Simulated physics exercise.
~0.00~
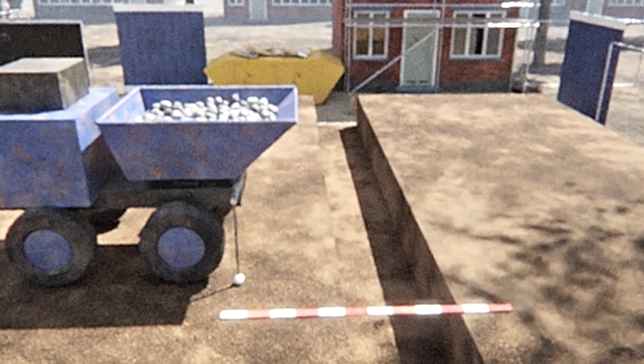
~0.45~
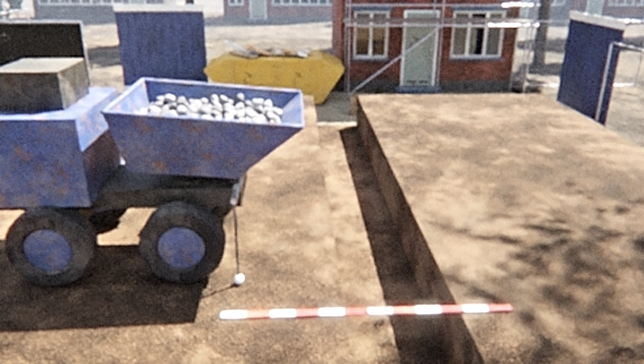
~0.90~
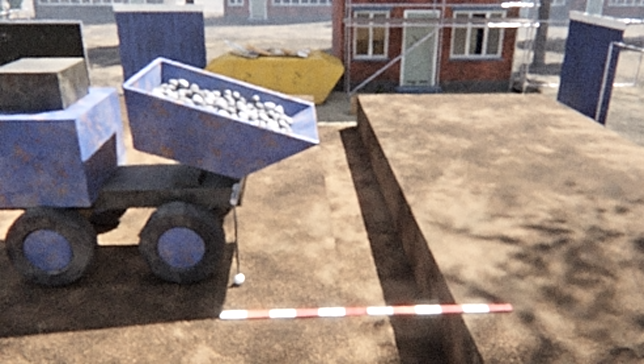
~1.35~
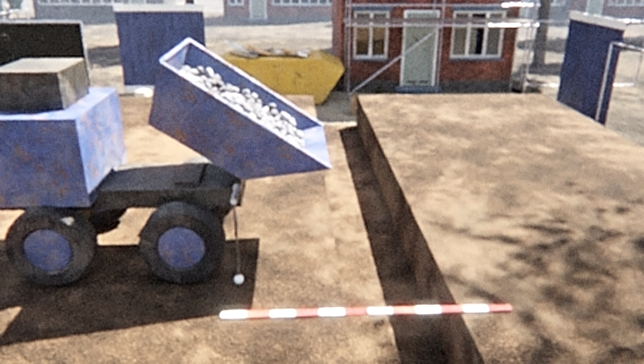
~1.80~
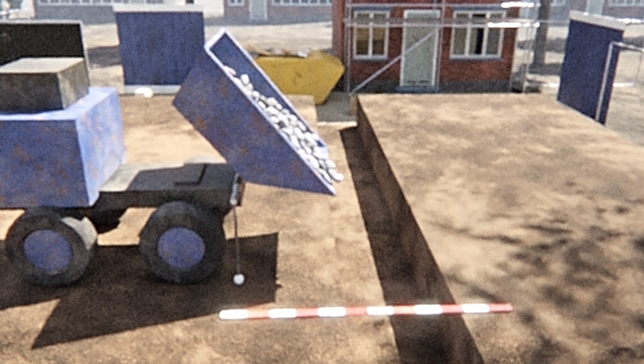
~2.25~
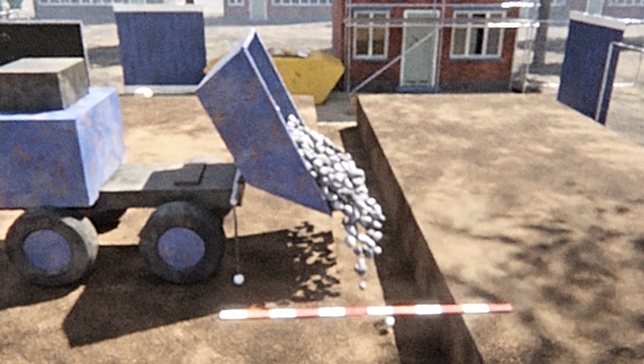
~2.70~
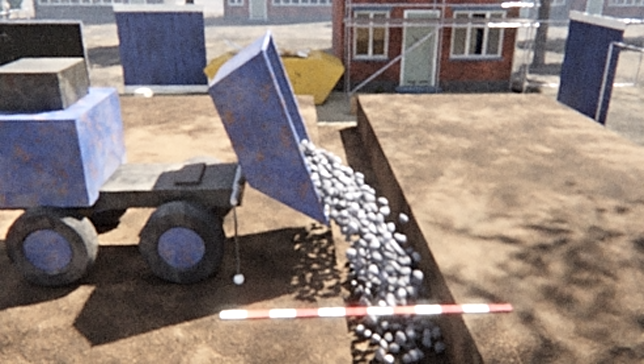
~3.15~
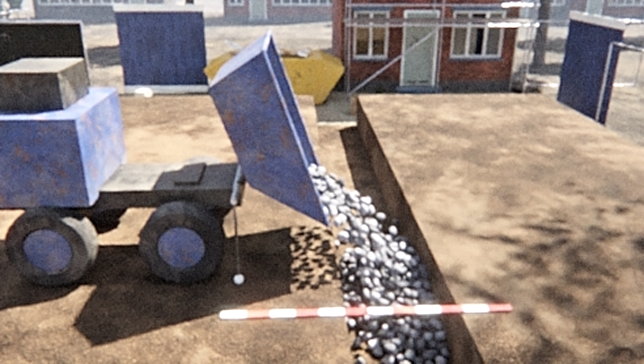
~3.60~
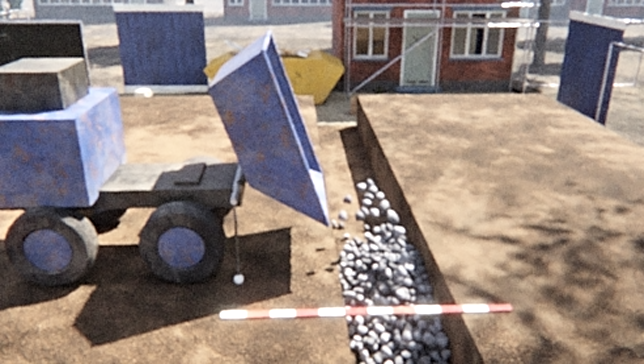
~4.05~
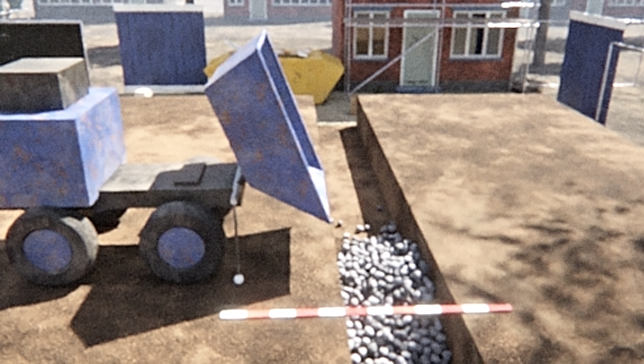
A blue dumper on a building site steadily tipped its body up toward the right until the pale round stones slid out and poured into the narrow trench, leaving the body empty and still raised, with the stones heaped in the trench below.
